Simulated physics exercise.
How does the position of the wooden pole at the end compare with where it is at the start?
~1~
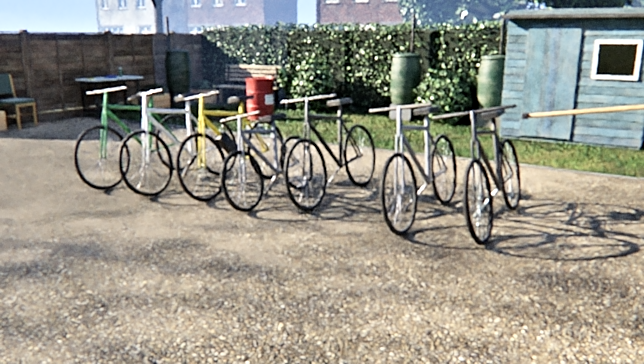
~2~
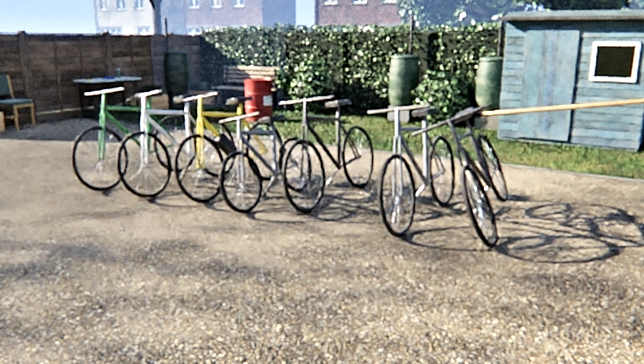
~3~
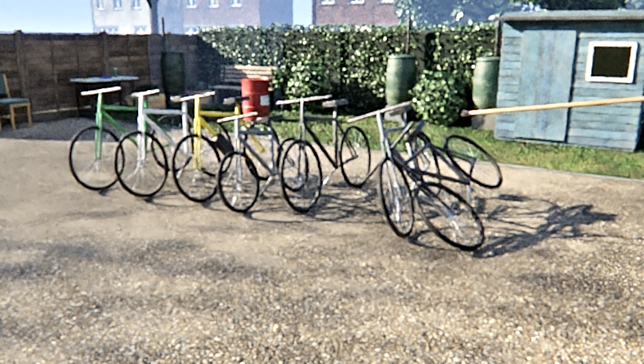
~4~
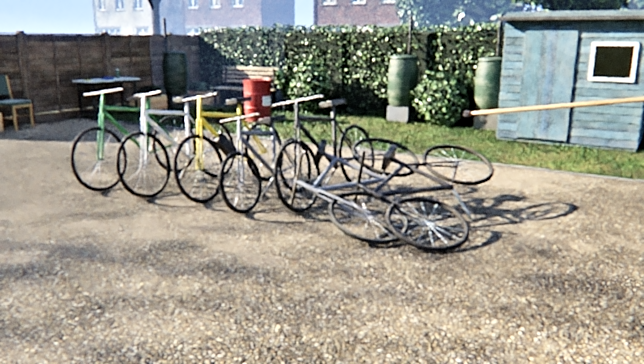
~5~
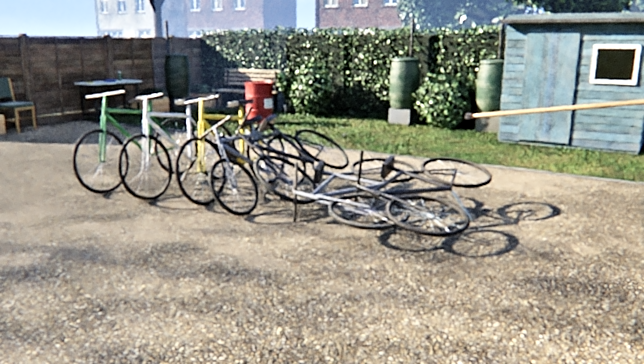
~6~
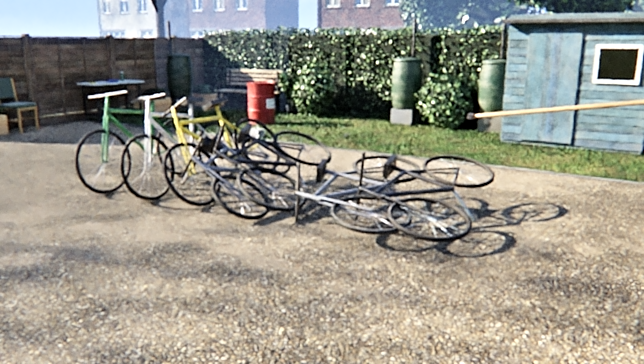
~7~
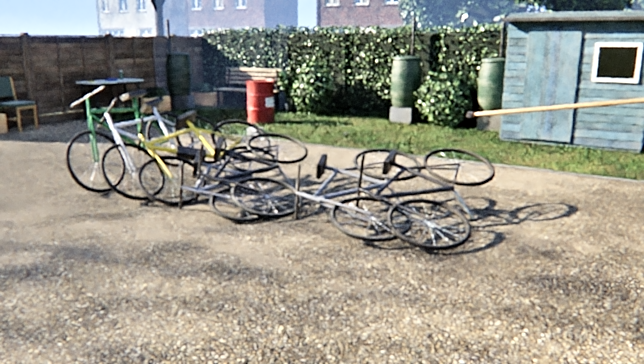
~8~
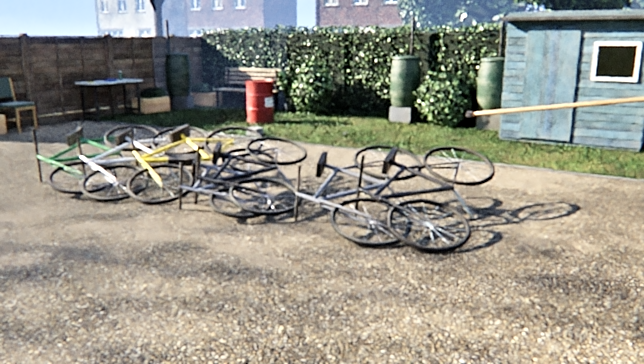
The pole ends a little further left than it began. Its tip starts in front of the left edge of the blue shed and finishes over the grass to the left of the shed, below the right-hand green barrel.
A row of seven bicycles stands side by side across a paved back yard, seen from the front by a slightly swaying camera, with a green one at the left, a yellow one further along and grey and dark ones to the right. Behind them are a red bin, a hedge, green barrels and a blue shed. A pale wooden pole at the right moves left, and the rightmost bicycle tips left into its neighbour. The pole stops while the fall passes leftward along the row. The yellow bicycle goes down, then the green one, leaving all seven toppled in an overlapping line.
